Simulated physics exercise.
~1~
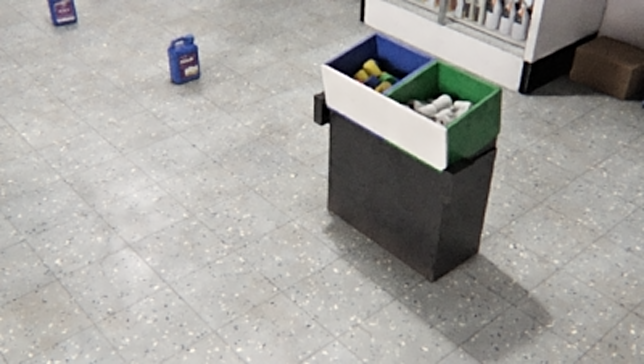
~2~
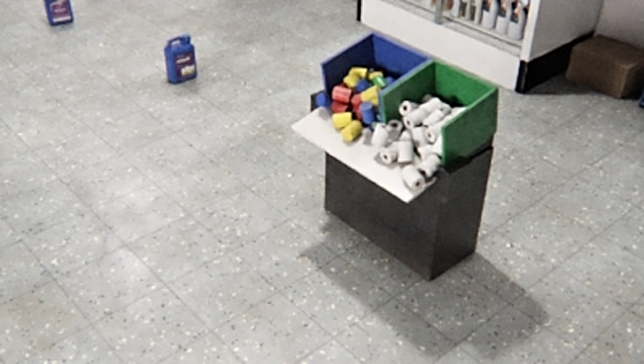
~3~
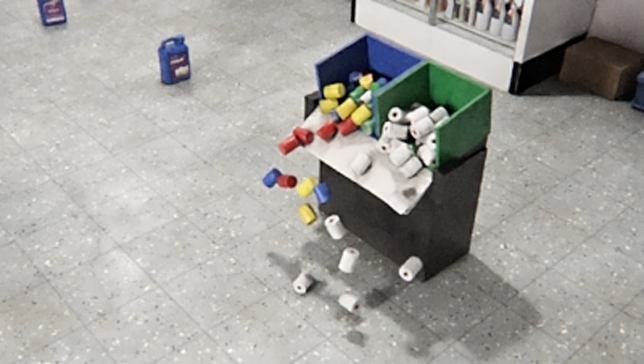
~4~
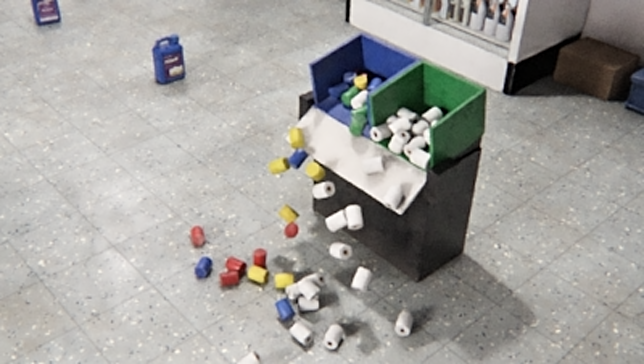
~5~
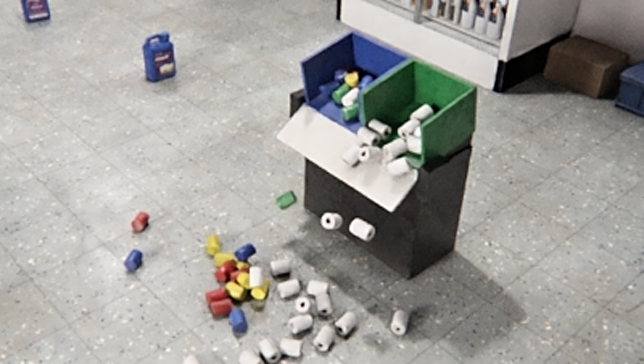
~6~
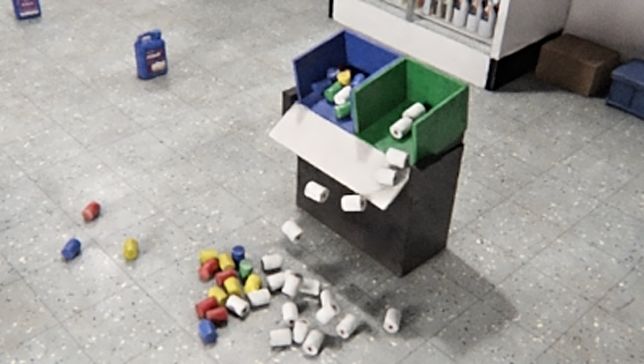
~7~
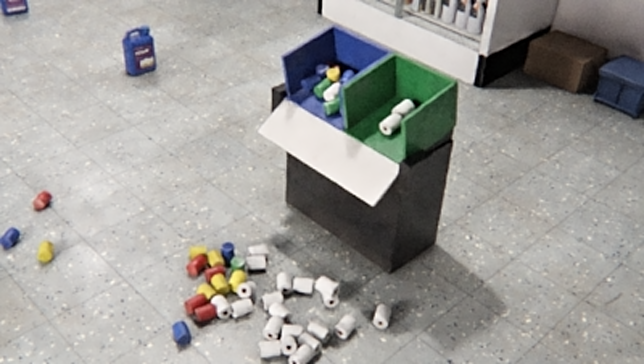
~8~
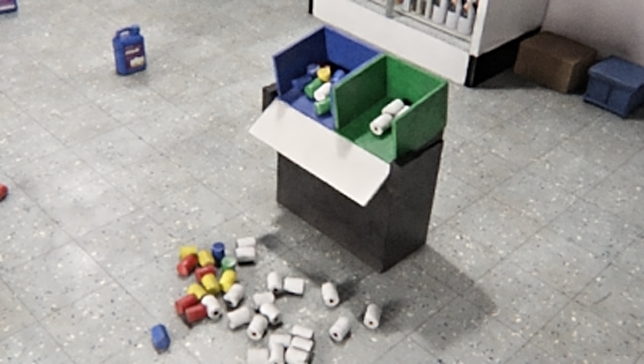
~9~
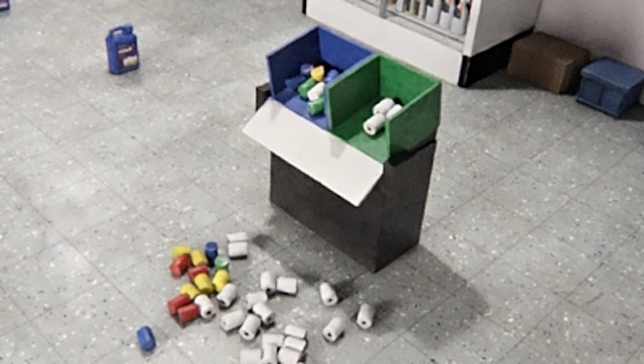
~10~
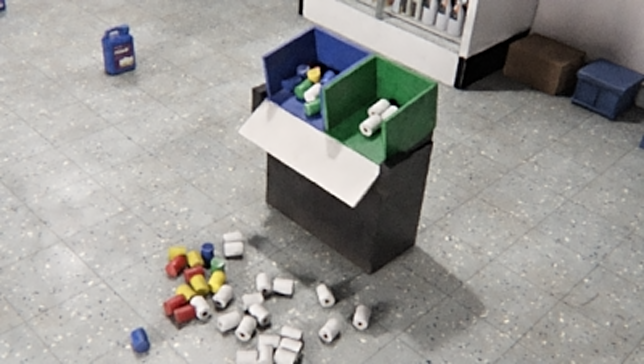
At first, a white flap closes the low end of a blue bin and a green bin standing side by side on a dark base on a speckled floor. The flap swings down, and colourful jars in the blue bin and white paper rolls in the green one slide toward the opening. They tumble over the edge and scatter on the floor, a few jars rolling away to the left. More rolls keep dropping after the jars stop falling. Finally, a loose heap lies still below the hanging flap, with some jars left in the blue bin and only a few rolls in the green.
